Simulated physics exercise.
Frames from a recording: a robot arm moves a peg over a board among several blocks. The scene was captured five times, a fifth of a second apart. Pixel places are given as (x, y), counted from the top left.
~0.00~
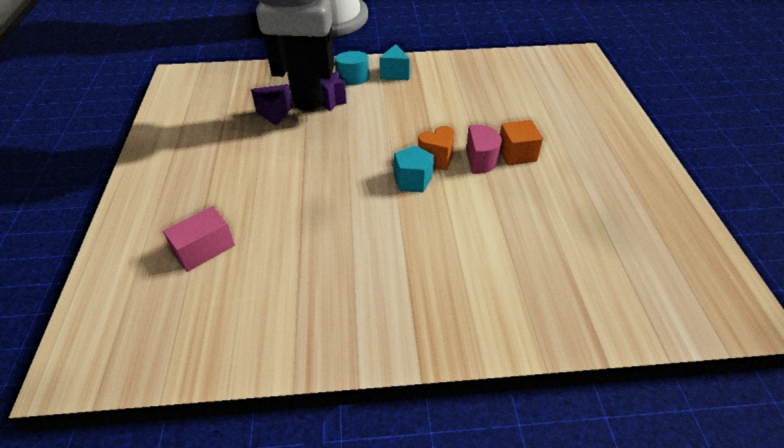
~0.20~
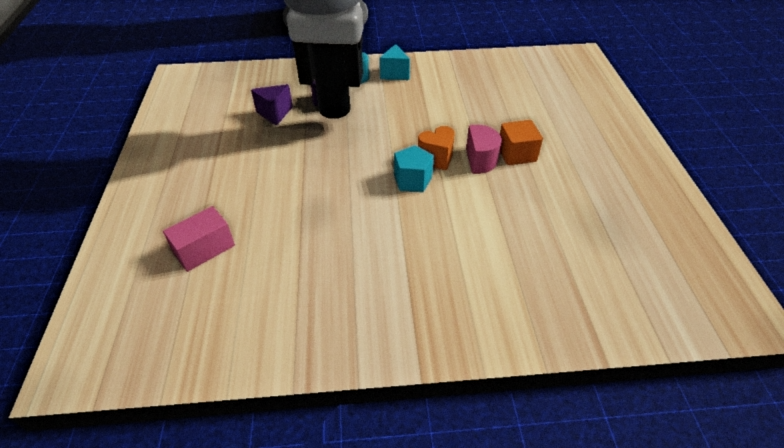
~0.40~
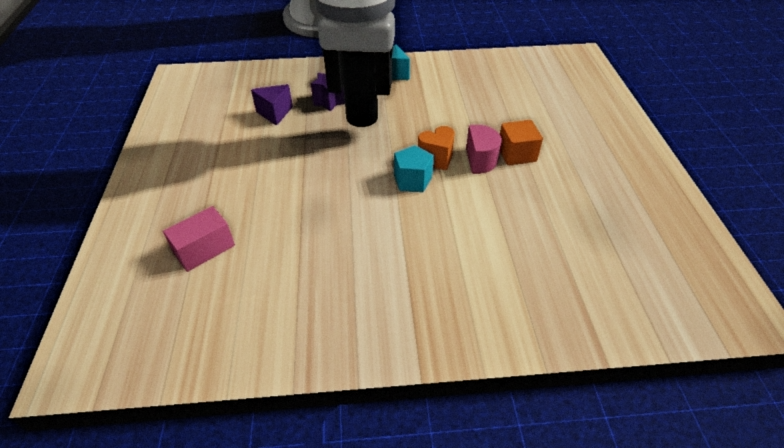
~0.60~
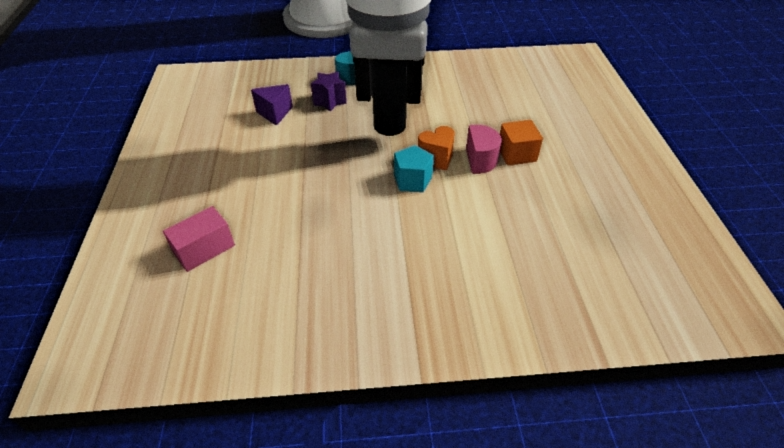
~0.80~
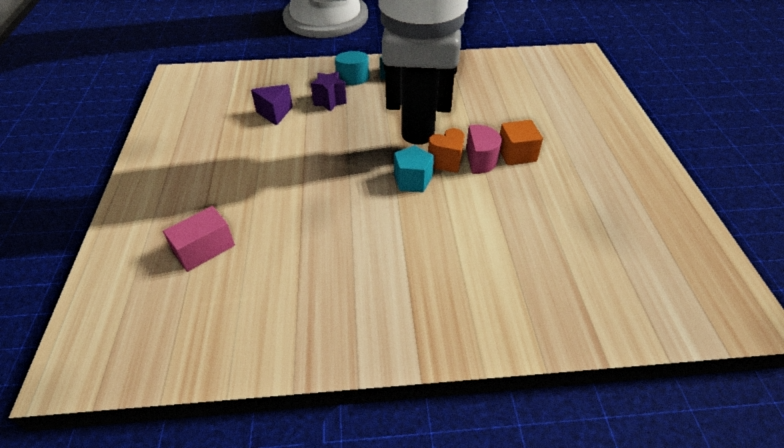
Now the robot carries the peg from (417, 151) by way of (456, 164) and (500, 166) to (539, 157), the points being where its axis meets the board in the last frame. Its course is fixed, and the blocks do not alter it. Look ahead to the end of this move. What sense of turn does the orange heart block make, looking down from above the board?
Clockwise rotation.
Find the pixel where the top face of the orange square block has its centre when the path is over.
Its top middle will sit at (565, 117).
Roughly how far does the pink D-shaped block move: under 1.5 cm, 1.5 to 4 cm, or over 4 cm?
Movement: Over 4 cm.
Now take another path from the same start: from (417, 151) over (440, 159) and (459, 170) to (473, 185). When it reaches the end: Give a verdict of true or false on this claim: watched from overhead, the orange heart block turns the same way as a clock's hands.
That claim is false.
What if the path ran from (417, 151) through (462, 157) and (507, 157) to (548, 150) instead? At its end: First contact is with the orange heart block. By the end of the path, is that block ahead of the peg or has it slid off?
I'm fairly sure the orange heart block slides away from the front of the peg at some point.
The first path, step by step. One third of the way, peg at (460, 148); orange heart block at (487, 152), turned 25° anticlockwise; pink D-shaped block at (509, 140), turned 30° anticlockwise; orange square block at (534, 128), turned 20° anticlockwise.
Two thirds of the way, peg at (504, 150); orange heart block at (523, 161); pink D-shaped block at (548, 144), turned 60° anticlockwise; orange square block at (551, 124), turned 60° anticlockwise.
At the end, peg at (543, 141); turquoise pentagon still; orange heart block at (528, 160), turned 30° clockwise; pink D-shaped block at (587, 144), turned 30° anticlockwise; orange square block at (565, 117), turned 90° anticlockwise.
